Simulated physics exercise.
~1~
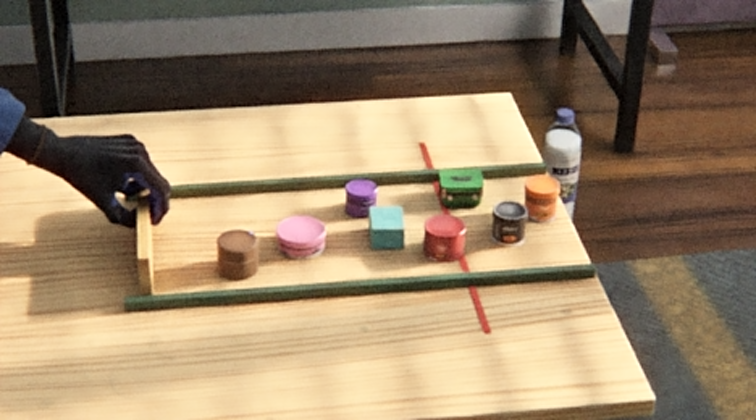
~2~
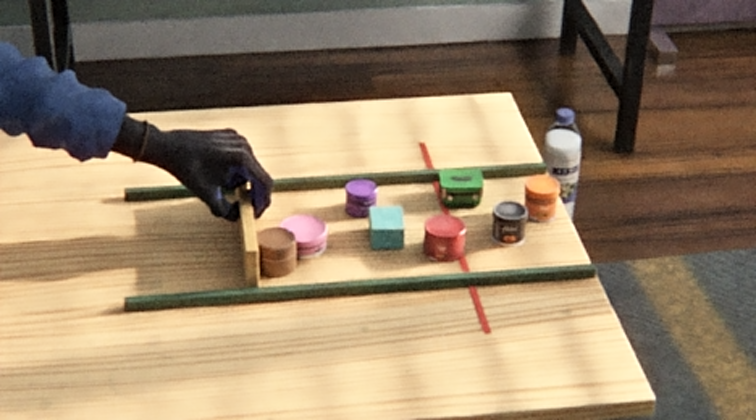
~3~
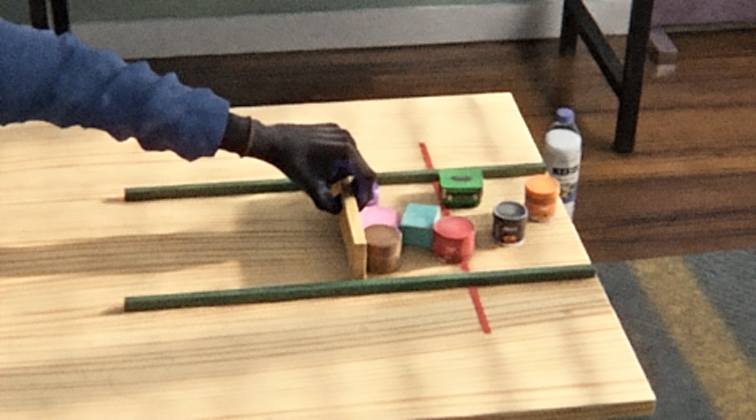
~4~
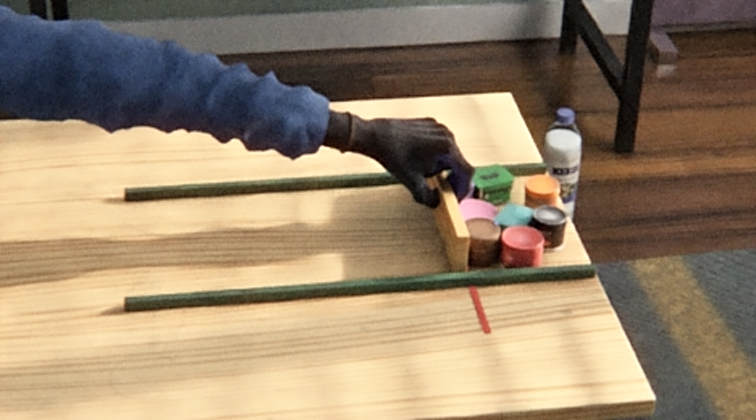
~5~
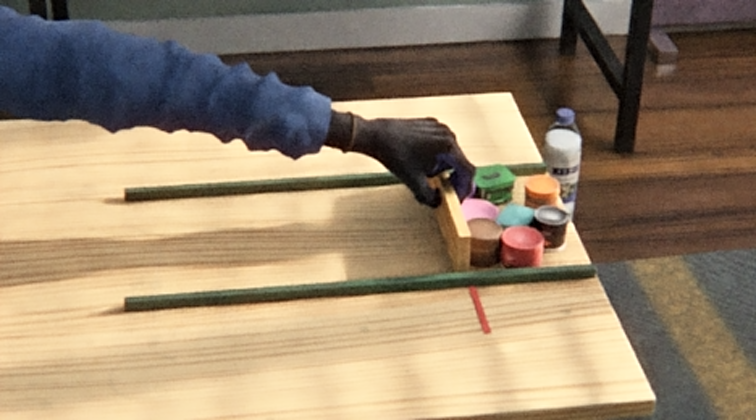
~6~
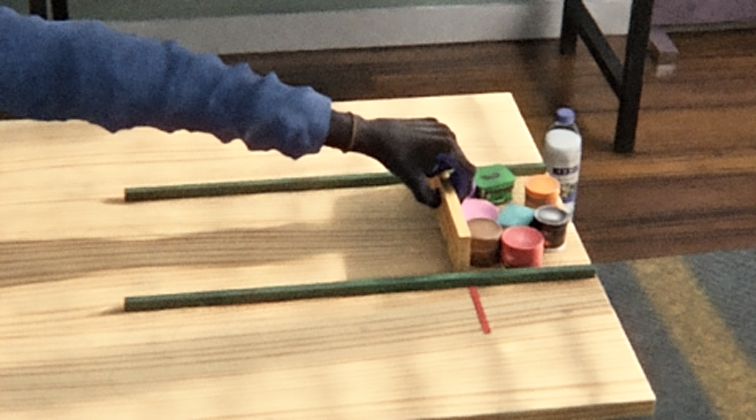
On a wooden table, a gloved hand pushes small containers rightward with a board, and all stay on.
